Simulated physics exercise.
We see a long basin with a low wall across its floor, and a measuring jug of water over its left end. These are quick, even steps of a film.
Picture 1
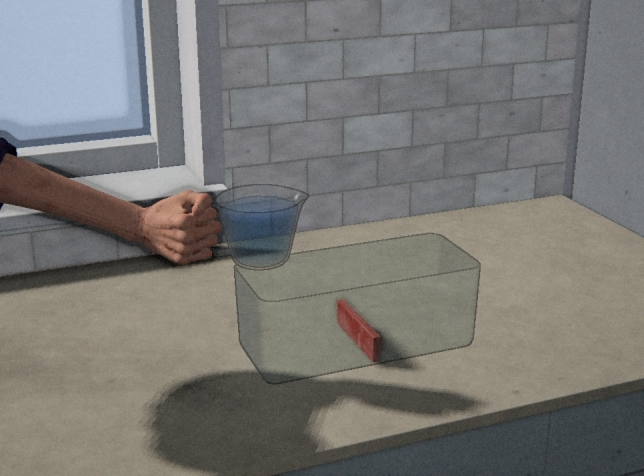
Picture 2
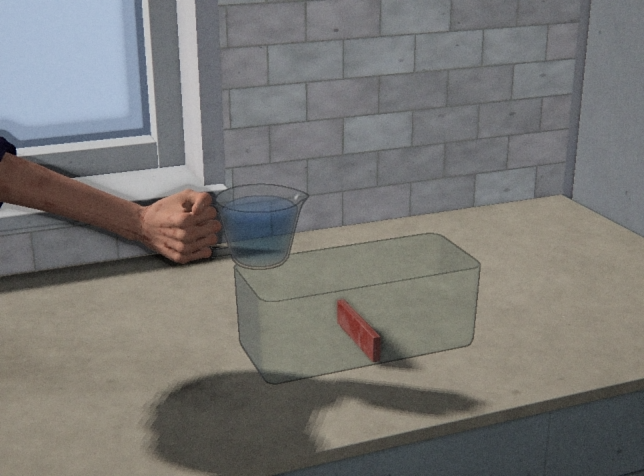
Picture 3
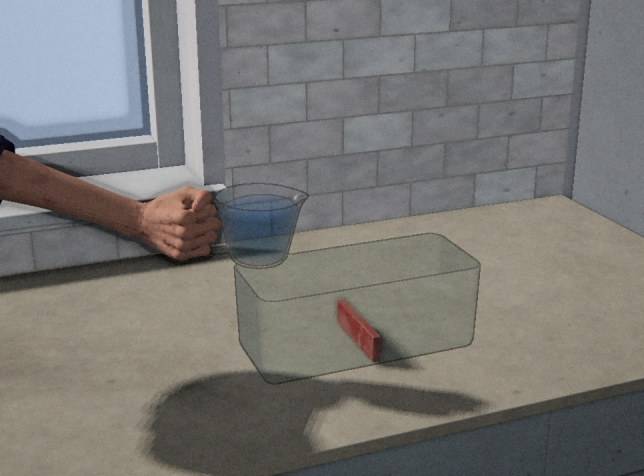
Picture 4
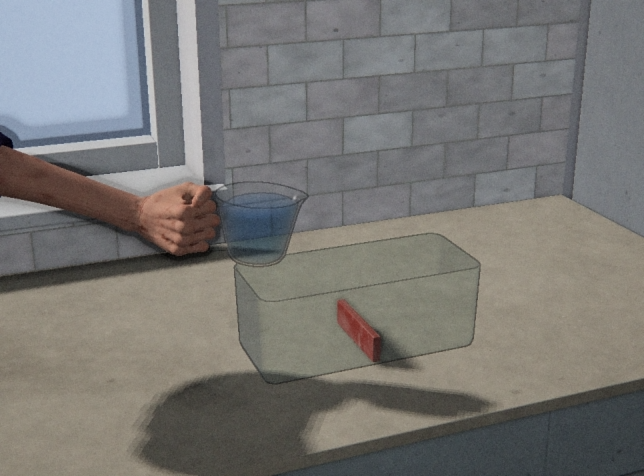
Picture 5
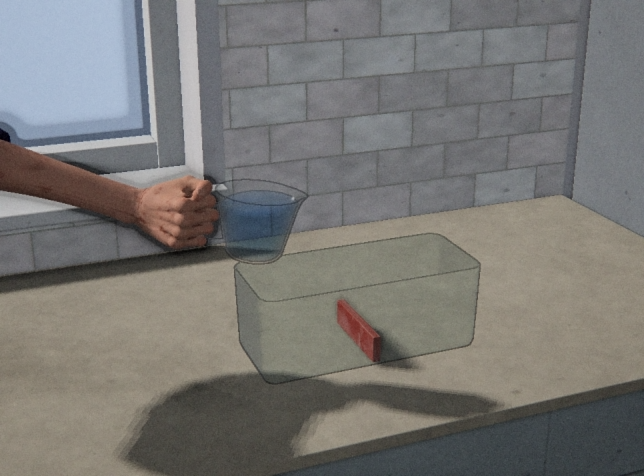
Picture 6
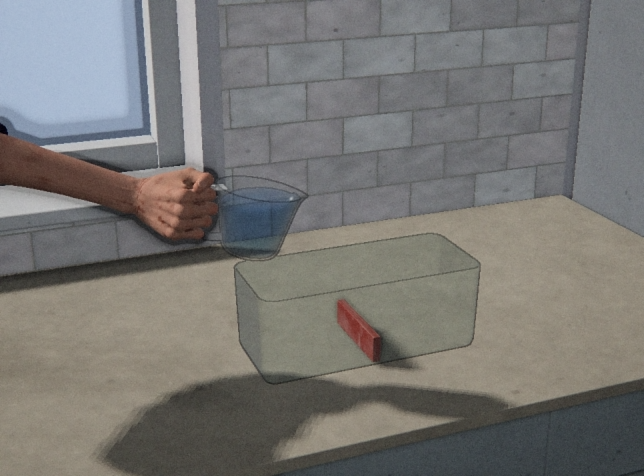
A forearm reaches in from the left beside a window, its fist gripping a clear jug of blue water above a pale countertop backed by grey brick, seen from slightly above. Below the jug sits a long, see-through greenish basin with a low red wall across its floor. The hand stays still at first, then slowly tilts the jug rightward, its shadow shifting across the counter, while the camera holds still.
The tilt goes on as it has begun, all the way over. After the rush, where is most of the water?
The right-hand part.
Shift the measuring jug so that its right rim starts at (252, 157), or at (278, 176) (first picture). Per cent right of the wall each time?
The first gives 10 %, the second 5 %.
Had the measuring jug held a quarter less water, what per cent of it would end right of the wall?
Near 75 %.
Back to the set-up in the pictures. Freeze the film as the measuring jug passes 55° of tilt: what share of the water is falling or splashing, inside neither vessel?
Roughly 20 in a hundred.
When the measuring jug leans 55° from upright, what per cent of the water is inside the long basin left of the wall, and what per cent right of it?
Some 10 per cent left and 0 right.
A moment on, the tilt is 55° and 70 per cent is still to pour, 10 is left of the wall and 1 right of it.
Next, the tilt is 85° and 17 per cent is still to pour, 14 is left of the wall and 49 right of it.
Then the tilt is 94° and 0 per cent is still to pour, 19 is left of the wall and 79 right of it.
Later the tilt is 94° and 0 per cent is still to pour, 20 is left of the wall and 79 right of it.
Finally, 20 per cent lies left of the wall, 79 right of it and 1 outside.
